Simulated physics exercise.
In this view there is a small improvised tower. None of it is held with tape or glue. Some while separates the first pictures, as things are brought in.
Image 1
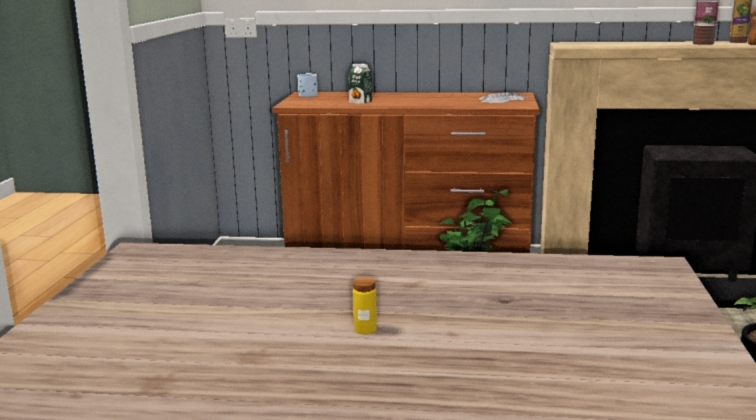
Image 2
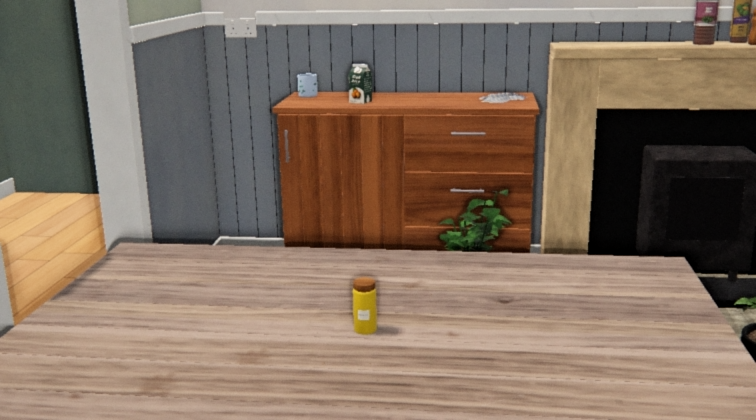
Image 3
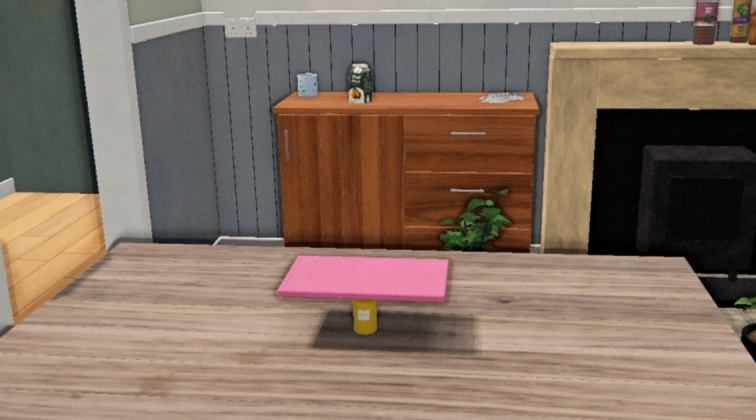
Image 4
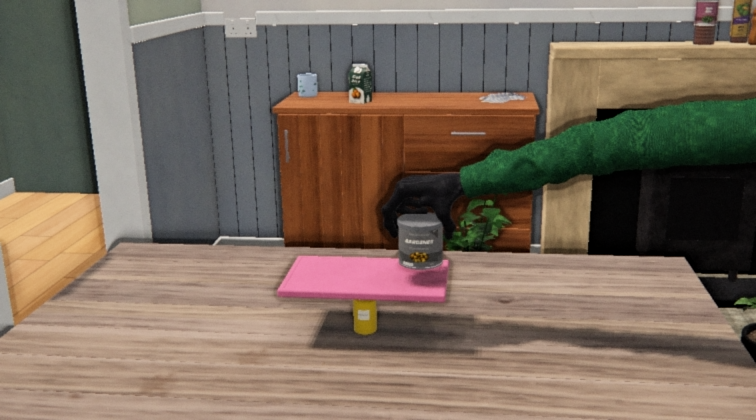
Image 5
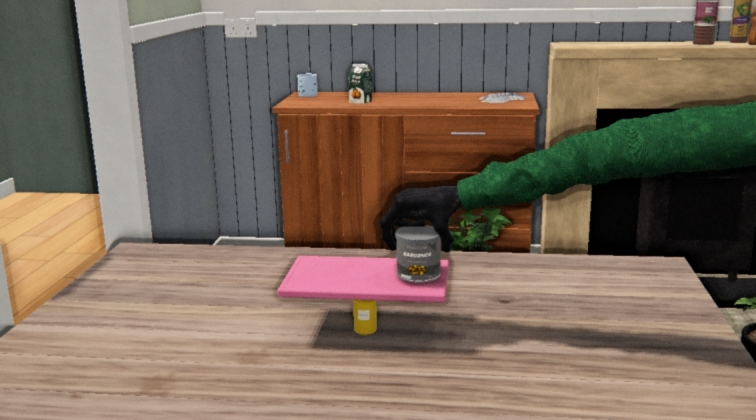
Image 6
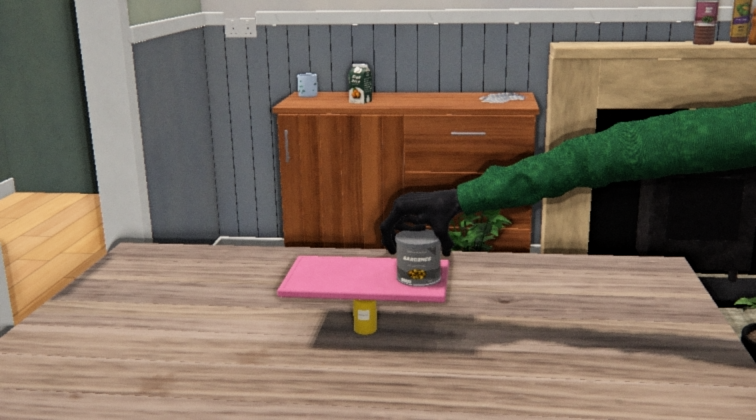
Green-sleeved arm with a dark hand lowering a grey tin onto the right end of a pink board atop a yellow shaker.
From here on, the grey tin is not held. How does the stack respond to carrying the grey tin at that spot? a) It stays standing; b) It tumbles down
It tumbles down (b).
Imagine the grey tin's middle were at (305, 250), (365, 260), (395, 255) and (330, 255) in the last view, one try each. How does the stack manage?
Topples, stands firm, topples, topples.
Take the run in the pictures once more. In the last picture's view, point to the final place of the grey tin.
It finishes at about (490, 325).
Then, 0.30 s on from there, grey tin now fallen; pink lid turned 52° from how it was put.
Then, 0.40 s on from there, pink lid turned 44° from how it was put; yellow shaker turned 14° from how it was put.
Then, 0.50 s on from there, pink lid now fallen; yellow shaker turned 60° from how it was put.
Then, 0.60 s on from there, yellow shaker on its side.
In the end, fallen, pink lid and grey tin; toppled in the stack, yellow shaker. At the end, from the last picture's camera, grey tin near (490, 326). The stack gives way.
